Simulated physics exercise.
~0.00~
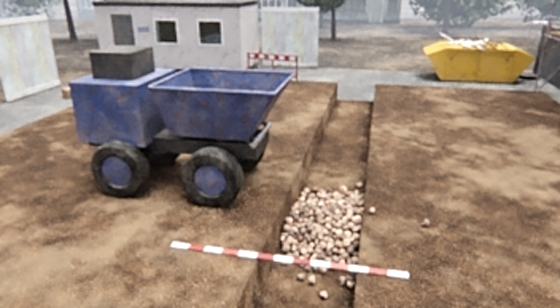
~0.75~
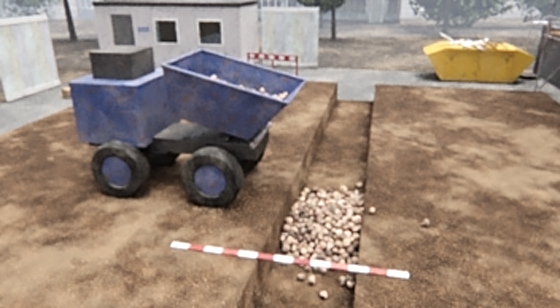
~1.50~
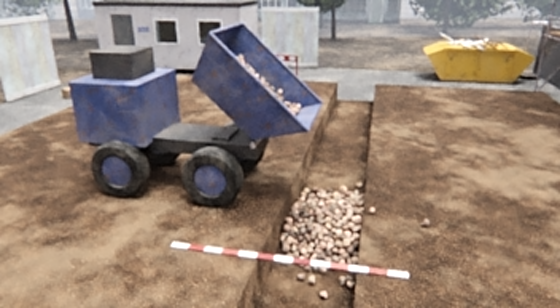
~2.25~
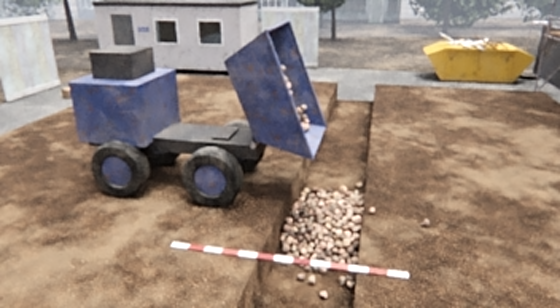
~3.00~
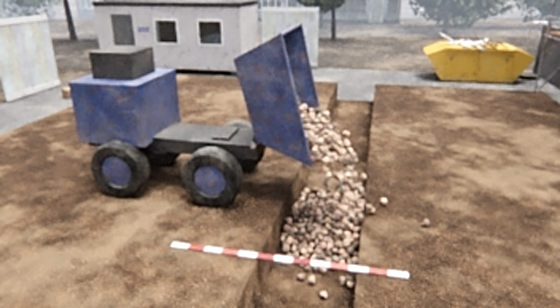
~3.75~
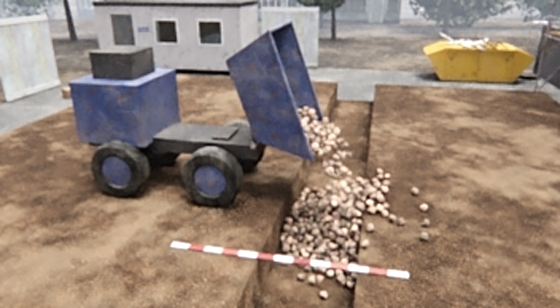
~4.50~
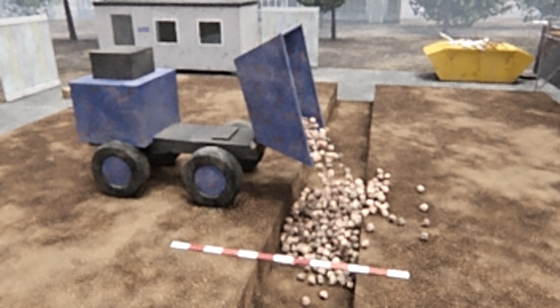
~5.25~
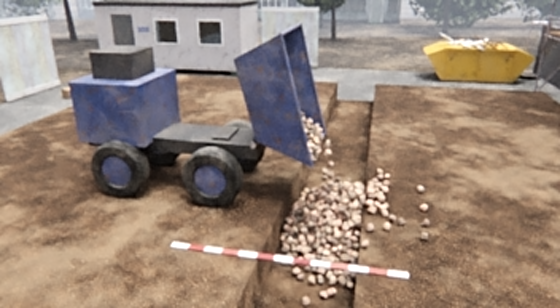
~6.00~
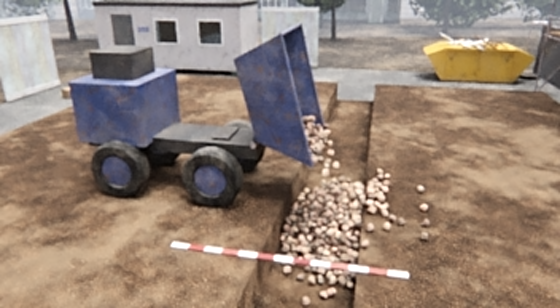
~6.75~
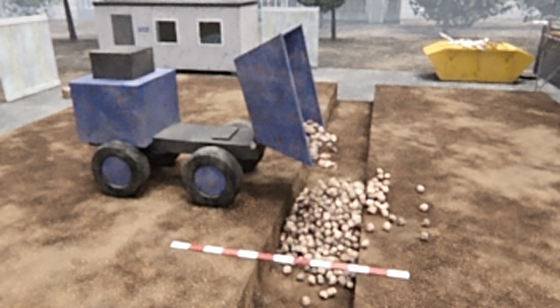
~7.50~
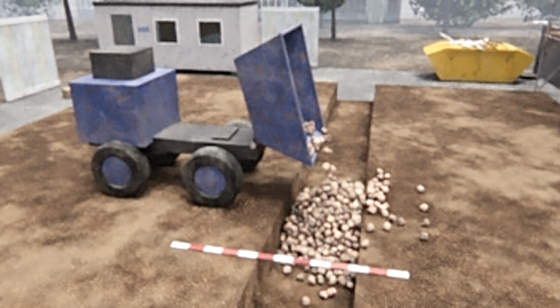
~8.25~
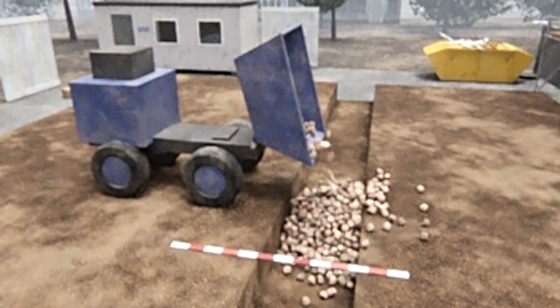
A small blue dumper with dark wheels stands on brown earth at the left, seen from the side and slightly above, its skip facing a trench that already holds a heap of pale stones. A red and white staff lies across the front, with a grey cabin and a yellow container behind. The skip tips steeply forward to the right, and stones pour into the trench. It jerks back and forward as more tumble out, a few scattering beyond the far edge. The flow dwindles, leaving a larger heap, the skip still raised with some stones at its lip.
